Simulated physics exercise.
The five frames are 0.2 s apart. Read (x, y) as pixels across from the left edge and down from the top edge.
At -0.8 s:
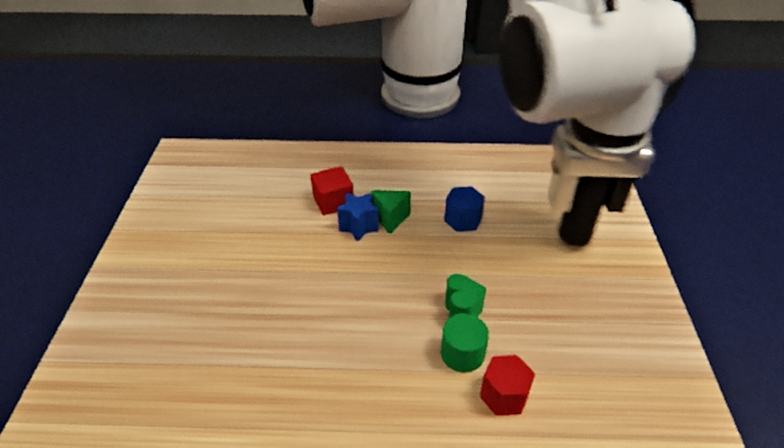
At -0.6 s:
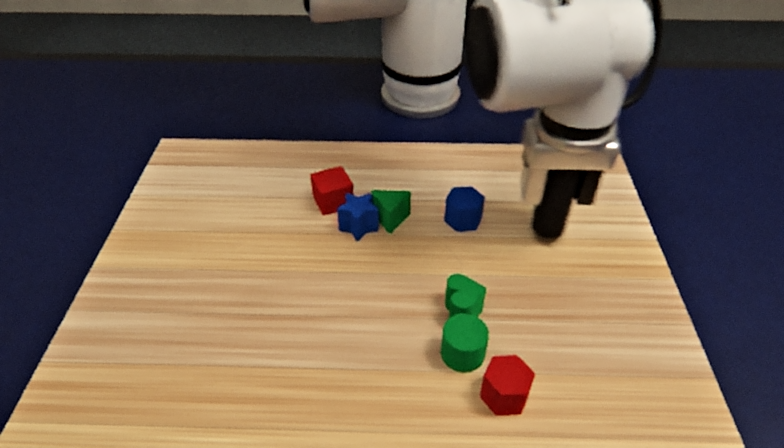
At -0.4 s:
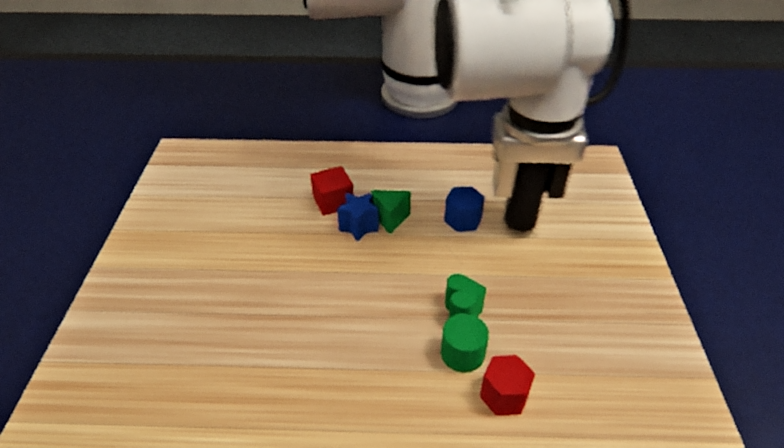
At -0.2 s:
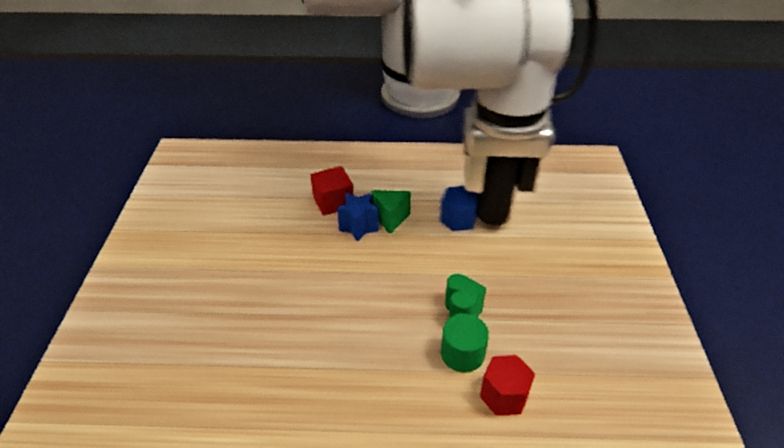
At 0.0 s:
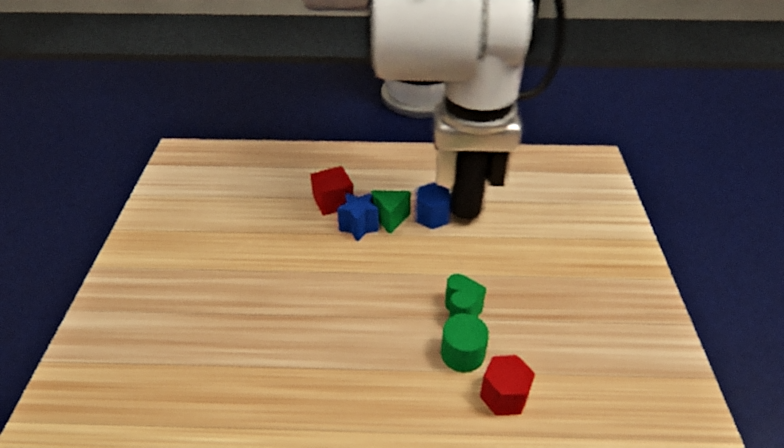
A white robot arm with a black rod moves steadily left above a light wooden board on a dark blue surface, seen from a fixed, raised view. On the board are a red block, blue star, green triangle and blue hexagon near the back, with a green heart, green cylinder and red hexagon nearer. The rod meets the blue hexagon and pushes it left, closer to the triangle, while the others stay still.
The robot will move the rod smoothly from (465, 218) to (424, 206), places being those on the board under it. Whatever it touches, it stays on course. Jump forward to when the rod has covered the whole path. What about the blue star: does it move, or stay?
That block will leave its spot.
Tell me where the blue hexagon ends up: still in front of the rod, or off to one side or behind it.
It is driven along in front.
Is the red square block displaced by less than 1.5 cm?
Yes
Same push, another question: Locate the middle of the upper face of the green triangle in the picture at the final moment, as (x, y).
Just about (361, 190).
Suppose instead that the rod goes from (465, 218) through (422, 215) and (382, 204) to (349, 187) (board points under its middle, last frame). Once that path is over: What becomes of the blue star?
Shifted.
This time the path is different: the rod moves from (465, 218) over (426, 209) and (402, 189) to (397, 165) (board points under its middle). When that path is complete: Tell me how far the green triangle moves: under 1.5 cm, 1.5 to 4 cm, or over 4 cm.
It's set to move over 4 cm.
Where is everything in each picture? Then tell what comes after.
Rod's lower end at (575, 234); red square block at (331, 179); blue star at (358, 204); green triangle at (391, 197); blue hexagon at (466, 197), in the first picture.
Rod at (548, 227); blocks still, in the second picture.
Rod at (521, 221); blocks still, in the third picture.
Rod at (493, 215); blue hexagon at (461, 196), in the fourth picture.
Rod at (466, 209); red square block at (331, 179); blue star at (358, 204); green triangle at (391, 197); blue hexagon at (434, 194), in the fifth picture.
The first path, step by step. Halfway along, rod at (445, 203); blue star at (352, 205), turned 25° anticlockwise; green triangle at (377, 193), turned 15° anticlockwise; blue hexagon at (412, 188).
At the end, rod at (424, 197); red square block still; blue star at (346, 207), turned 50° anticlockwise; green triangle at (361, 190), turned 35° anticlockwise; blue hexagon at (391, 182).
